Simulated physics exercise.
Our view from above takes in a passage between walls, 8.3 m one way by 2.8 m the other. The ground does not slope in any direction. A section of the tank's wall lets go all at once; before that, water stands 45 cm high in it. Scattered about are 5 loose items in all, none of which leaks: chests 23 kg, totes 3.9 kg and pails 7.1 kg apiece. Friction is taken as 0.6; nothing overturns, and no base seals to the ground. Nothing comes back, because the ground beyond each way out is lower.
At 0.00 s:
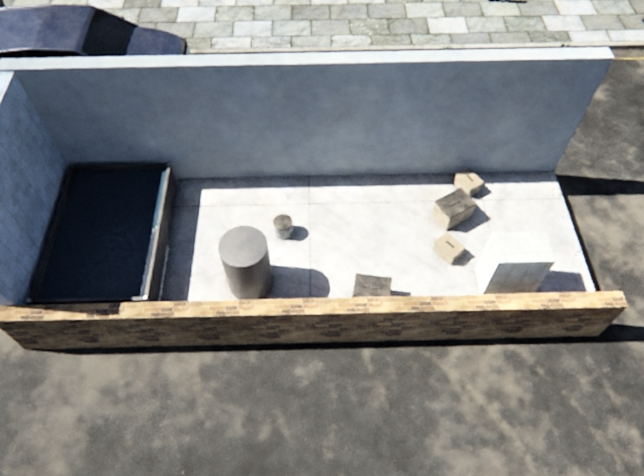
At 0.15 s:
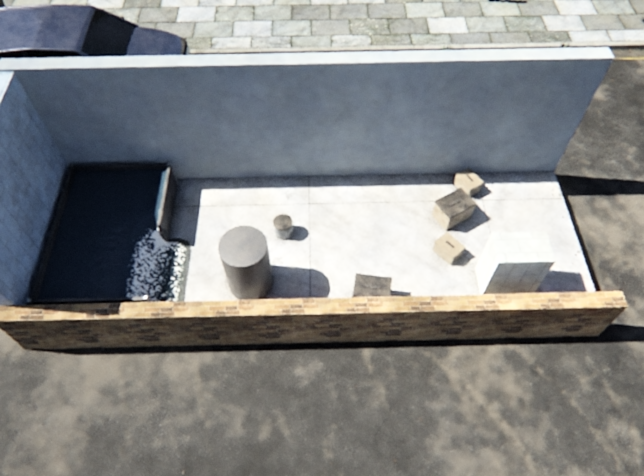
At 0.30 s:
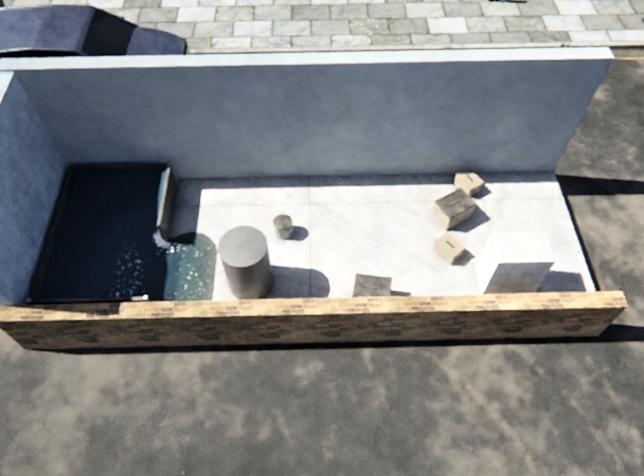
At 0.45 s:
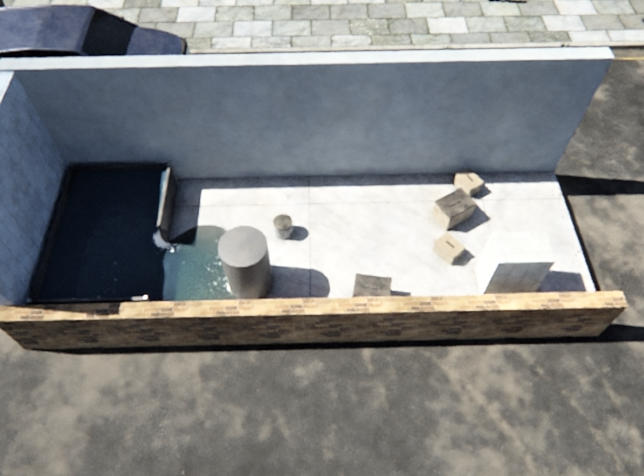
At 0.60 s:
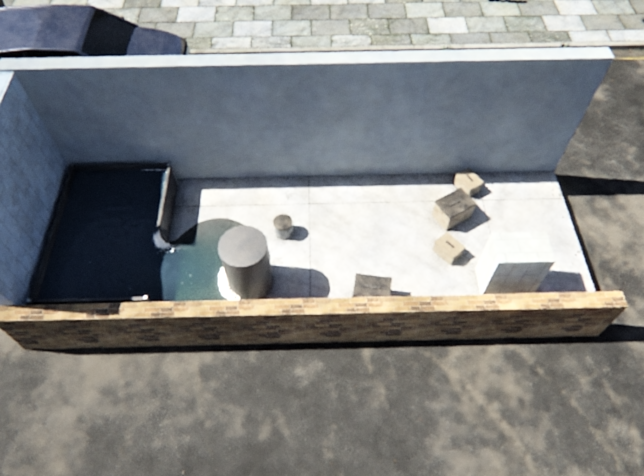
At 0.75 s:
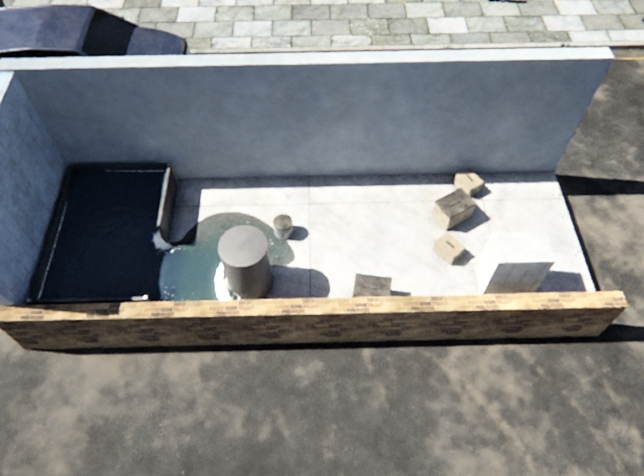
We see a walled passage from above as part of a dark water tank's side gives way at left, and water spreads rightward across the pale floor, around a grey cylinder, while the scattered boxes stay still.
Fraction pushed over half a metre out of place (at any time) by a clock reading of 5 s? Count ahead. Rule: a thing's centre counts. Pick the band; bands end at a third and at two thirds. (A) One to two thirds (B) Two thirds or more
Two thirds or more.
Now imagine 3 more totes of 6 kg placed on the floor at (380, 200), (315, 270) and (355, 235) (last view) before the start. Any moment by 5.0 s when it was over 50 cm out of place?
One by one they come out larger, larger, larger.
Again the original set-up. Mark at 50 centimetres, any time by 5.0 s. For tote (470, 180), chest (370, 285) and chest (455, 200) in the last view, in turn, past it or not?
In that order: Exceeds it, then exceeds it, then does not reach it.
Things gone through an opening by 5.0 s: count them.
By that moment the number is 1.
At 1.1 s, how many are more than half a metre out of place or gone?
Result: 0.
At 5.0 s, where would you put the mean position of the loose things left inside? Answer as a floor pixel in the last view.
They're centred close to (440, 242).
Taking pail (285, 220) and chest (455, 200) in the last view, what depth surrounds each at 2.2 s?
I'd estimate 4 cm for the first and 0 cm for the second.
After 1.1 s 0 of 5 are over 50 cm from their spots; 0 afloat.
After 2.2 s 1 of 5 are over 50 cm from their spots; 0 afloat.
After 3.5 s 3 of 5 are over 50 cm from their spots; 1 afloat.
After 5.0 s 4 of 5 are over 50 cm from their spots, and 4 have been at some point; 1 afloat.
